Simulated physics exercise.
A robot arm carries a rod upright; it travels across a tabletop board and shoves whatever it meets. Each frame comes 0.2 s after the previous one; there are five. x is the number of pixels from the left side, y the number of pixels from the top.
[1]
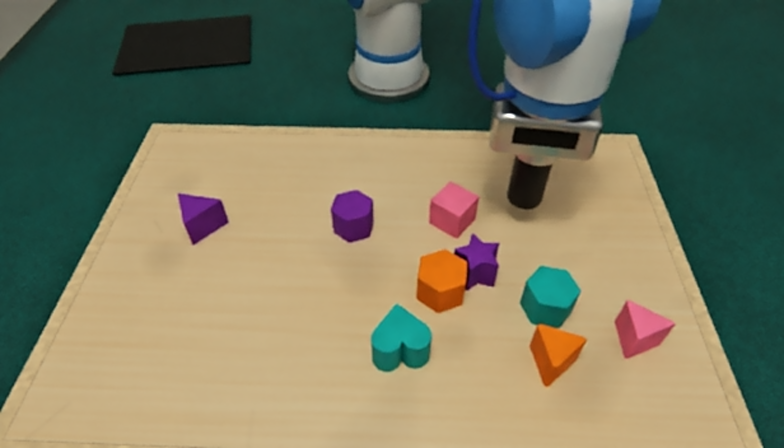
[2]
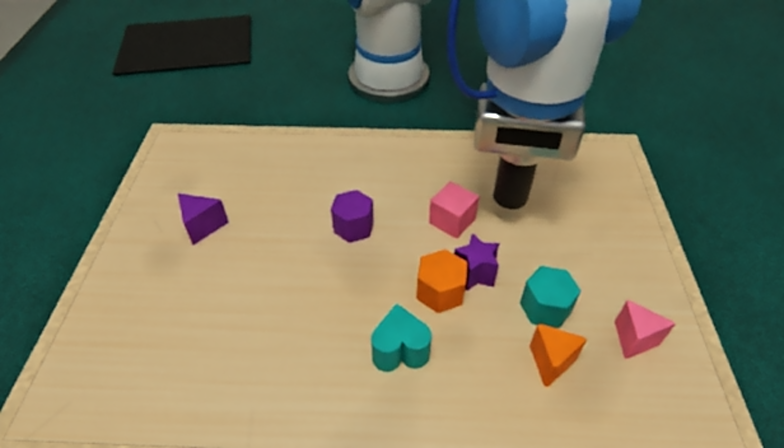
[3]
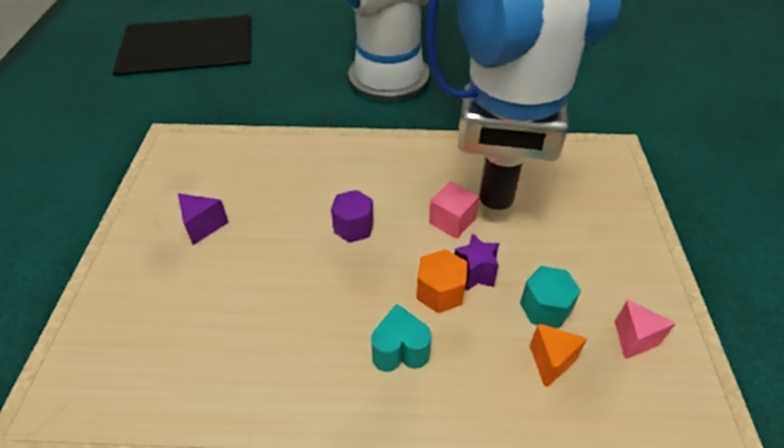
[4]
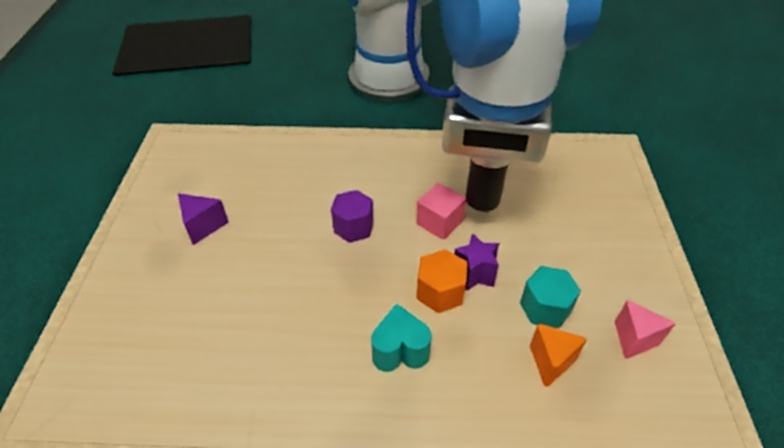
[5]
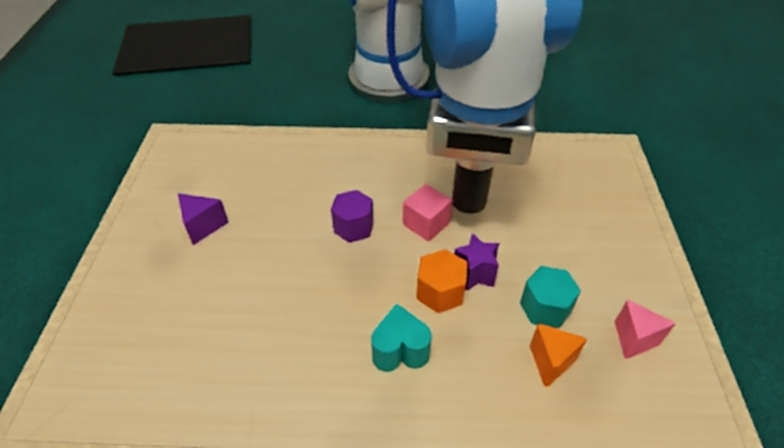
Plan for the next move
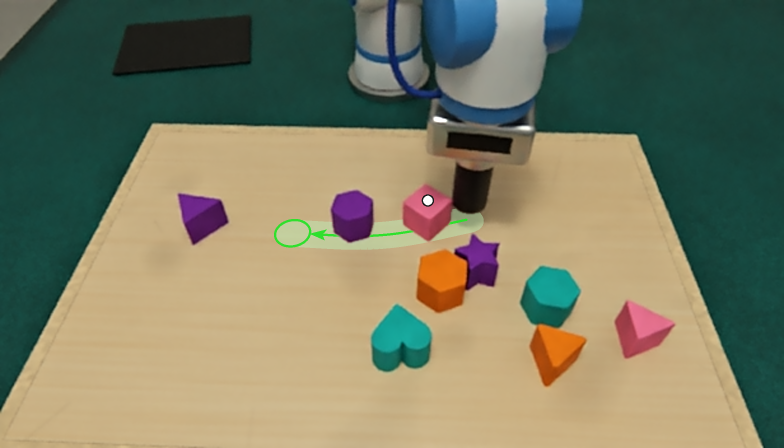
On a wooden tabletop, a robot arm's black rod moving left and nudging a pink block slightly left among still coloured blocks.
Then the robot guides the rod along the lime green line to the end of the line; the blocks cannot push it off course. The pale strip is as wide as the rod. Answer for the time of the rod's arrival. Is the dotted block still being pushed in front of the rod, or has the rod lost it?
It is still ahead of the rod.
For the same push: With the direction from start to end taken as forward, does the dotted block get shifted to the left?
No, that is not how it ends up.
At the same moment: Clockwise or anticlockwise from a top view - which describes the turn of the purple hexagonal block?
The block spins clockwise.
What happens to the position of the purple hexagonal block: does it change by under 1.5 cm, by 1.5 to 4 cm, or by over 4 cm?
Upwards of 4 cm.
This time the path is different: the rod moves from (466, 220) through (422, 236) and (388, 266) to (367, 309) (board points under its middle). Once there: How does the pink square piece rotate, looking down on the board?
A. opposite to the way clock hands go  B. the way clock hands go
Option B.
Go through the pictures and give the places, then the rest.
The first picture shows rod's lower end at (524, 198); purple triangular piece at (194, 205); purple hexagonal block at (352, 204); pink square piece at (455, 198); purple star-shaped block at (479, 251).
The second picture shows rod at (510, 198); blocks still.
The third picture shows rod at (496, 199); blocks still.
The fourth picture shows rod at (483, 201); pink square piece at (442, 199).
The fifth picture shows rod at (469, 203); purple triangular piece at (194, 205); purple hexagonal block at (352, 204); pink square piece at (428, 201); purple star-shaped block at (479, 251).
Drawn move, from (466, 220) through (411, 231) and (352, 236) to (293, 233); the dot is on the pink square piece.
What follows on the original path. One third of the way, rod at (411, 215); purple hexagonal block at (337, 203); pink square piece at (374, 208), turned 55° clockwise.
Two thirds of the way, rod at (350, 219); purple hexagonal block at (280, 199); pink square piece at (313, 210), turned 65° clockwise.
At the end, rod at (289, 216); purple triangular piece at (184, 204), turned 25° anticlockwise; purple hexagonal block at (227, 187), turned 20° clockwise; pink square piece at (252, 203), turned 80° clockwise; purple star-shaped block still.
